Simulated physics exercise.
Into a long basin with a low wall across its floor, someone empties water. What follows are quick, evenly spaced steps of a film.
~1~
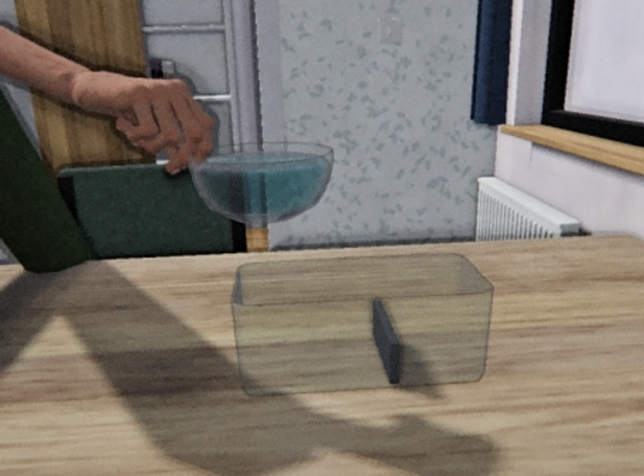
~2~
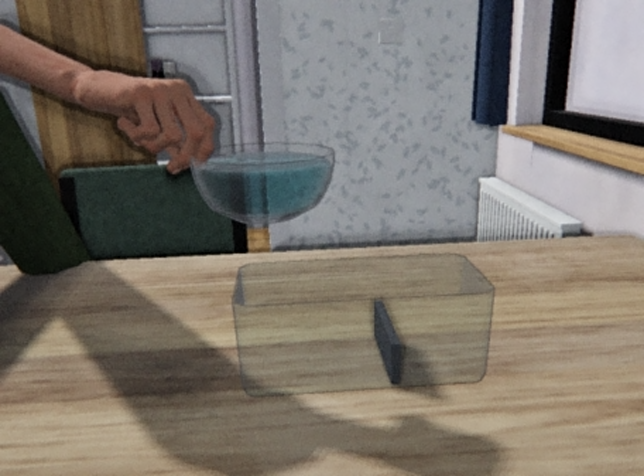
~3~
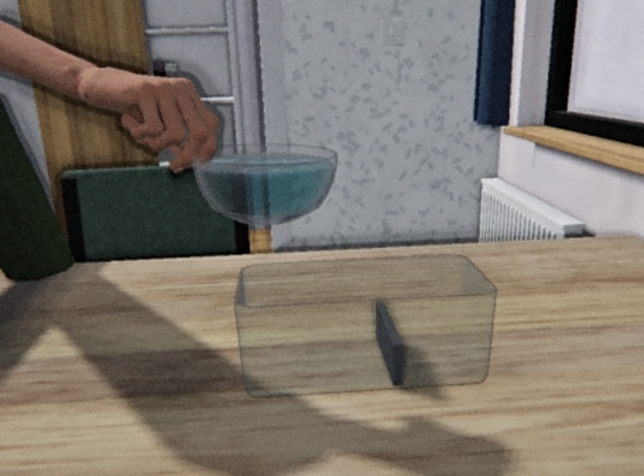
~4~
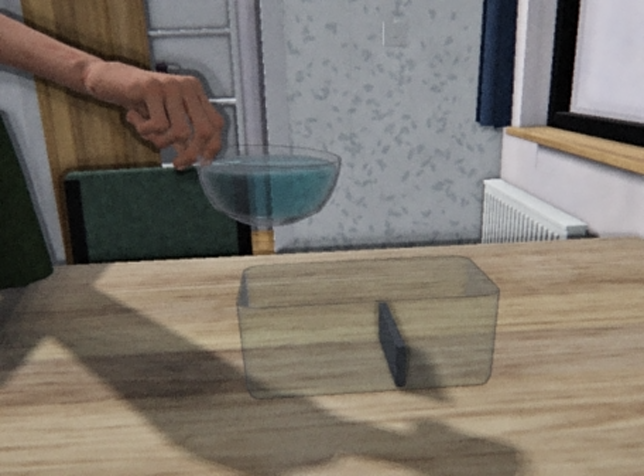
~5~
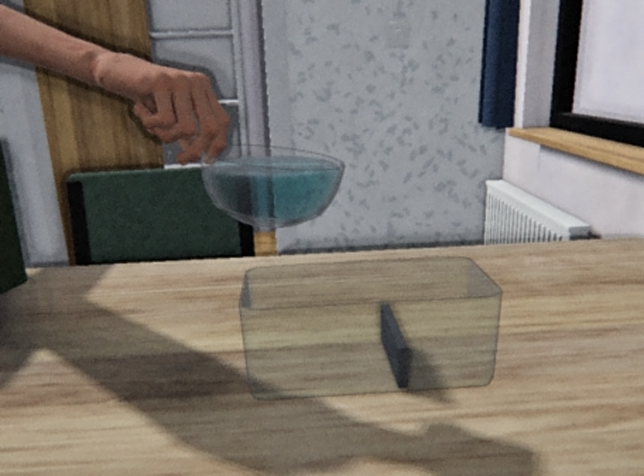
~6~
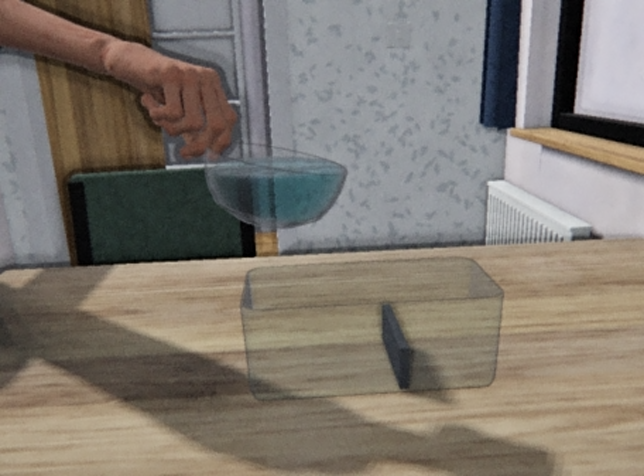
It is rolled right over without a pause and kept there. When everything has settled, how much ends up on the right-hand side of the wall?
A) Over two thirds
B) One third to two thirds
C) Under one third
One third to two thirds.
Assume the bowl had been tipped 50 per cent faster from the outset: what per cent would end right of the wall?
Around 40 percent ends up there.
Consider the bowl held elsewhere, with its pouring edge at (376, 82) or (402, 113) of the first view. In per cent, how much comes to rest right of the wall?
Roughly 75 per cent, and 70 per cent.
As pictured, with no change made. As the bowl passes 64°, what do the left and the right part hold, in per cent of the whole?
5 percent or so left, 25 percent or so right.
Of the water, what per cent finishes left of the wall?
Roughly 45 per cent.
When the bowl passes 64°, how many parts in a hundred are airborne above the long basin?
Roughly 30 in a hundred.
A moment on, the bowl is tipped part way and 39 per cent is still to pour, 6 is left of the wall and 24 right of it.
Next, the bowl is tipped on its side and 2 per cent is still to pour, 40 is left of the wall and 54 right of it.
Then the bowl is tipped right over and 0 per cent is still to pour, 45 is left of the wall and 54 right of it.
Later the bowl is tipped right over and 0 per cent is still to pour, 45 is left of the wall and 54 right of it.
In the end 45 per cent lies left of the wall, 54 right of it and 1 outside.
